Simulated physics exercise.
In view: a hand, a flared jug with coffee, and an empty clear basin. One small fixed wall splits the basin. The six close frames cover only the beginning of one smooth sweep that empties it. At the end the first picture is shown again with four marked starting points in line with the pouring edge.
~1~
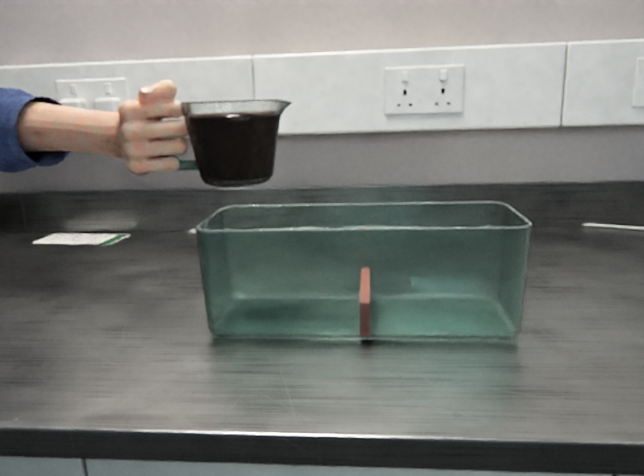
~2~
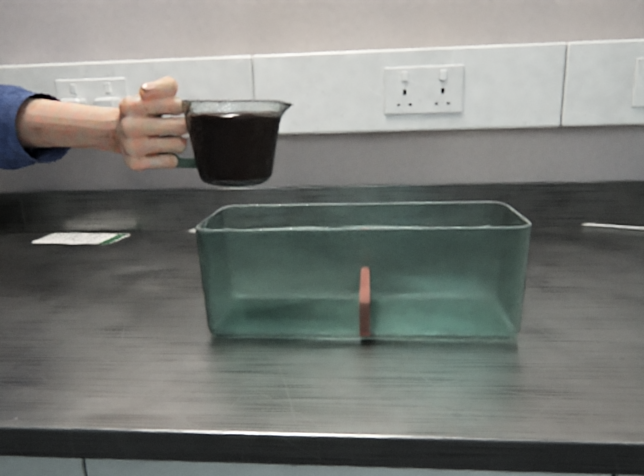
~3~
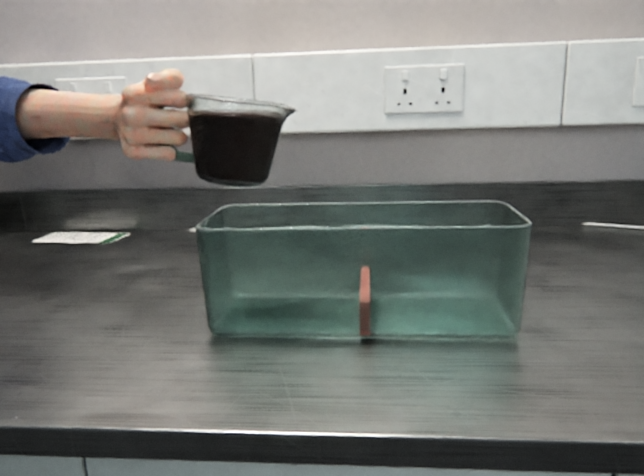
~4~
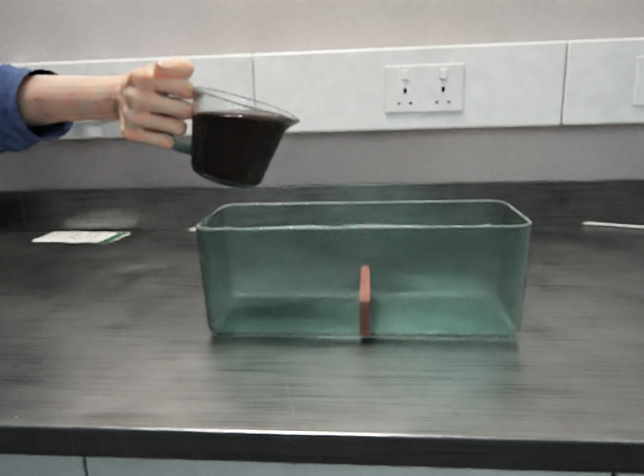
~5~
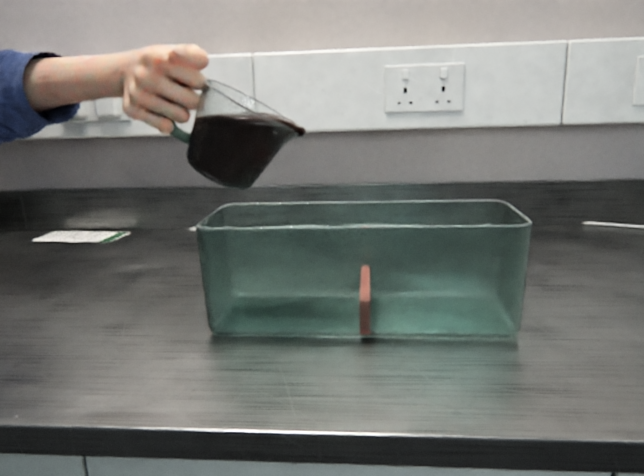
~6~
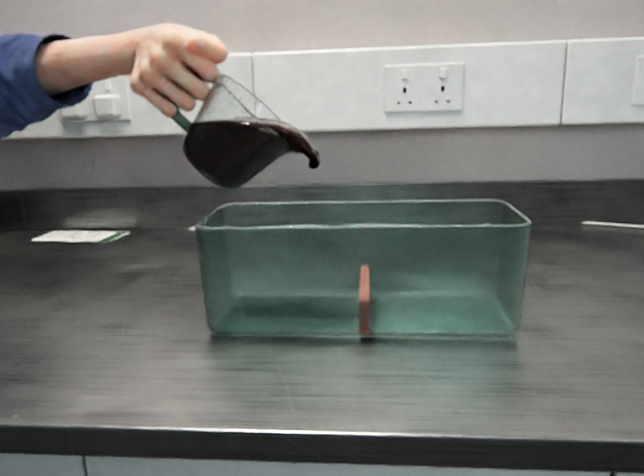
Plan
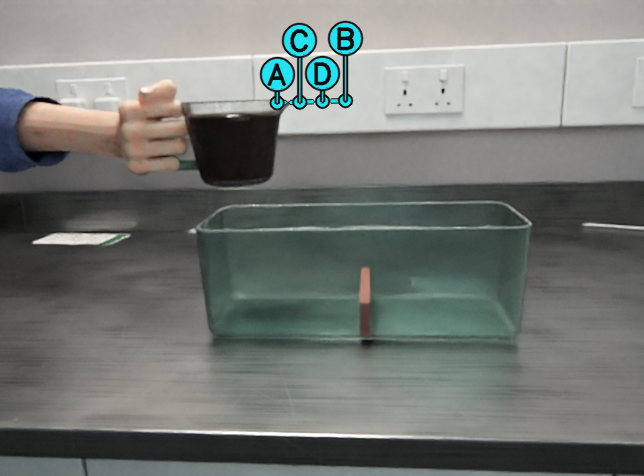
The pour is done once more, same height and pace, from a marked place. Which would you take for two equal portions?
Choose D.
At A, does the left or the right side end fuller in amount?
The left side.
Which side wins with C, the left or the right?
The left one.
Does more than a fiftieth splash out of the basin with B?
No.
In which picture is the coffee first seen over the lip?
Picture 5.
On the marked copy, A at (277, 102); B at (345, 100); C at (299, 102); D at (322, 101).
If A is chosen, about 94 % ends left of the wall and 6 % right of it.
If B is chosen, about 8 % ends left of the wall and 92 % right of it.
If C is chosen, about 85 % ends left of the wall and 14 % right of it.
If D is chosen, about 45 % ends left of the wall and 55 % right of it.
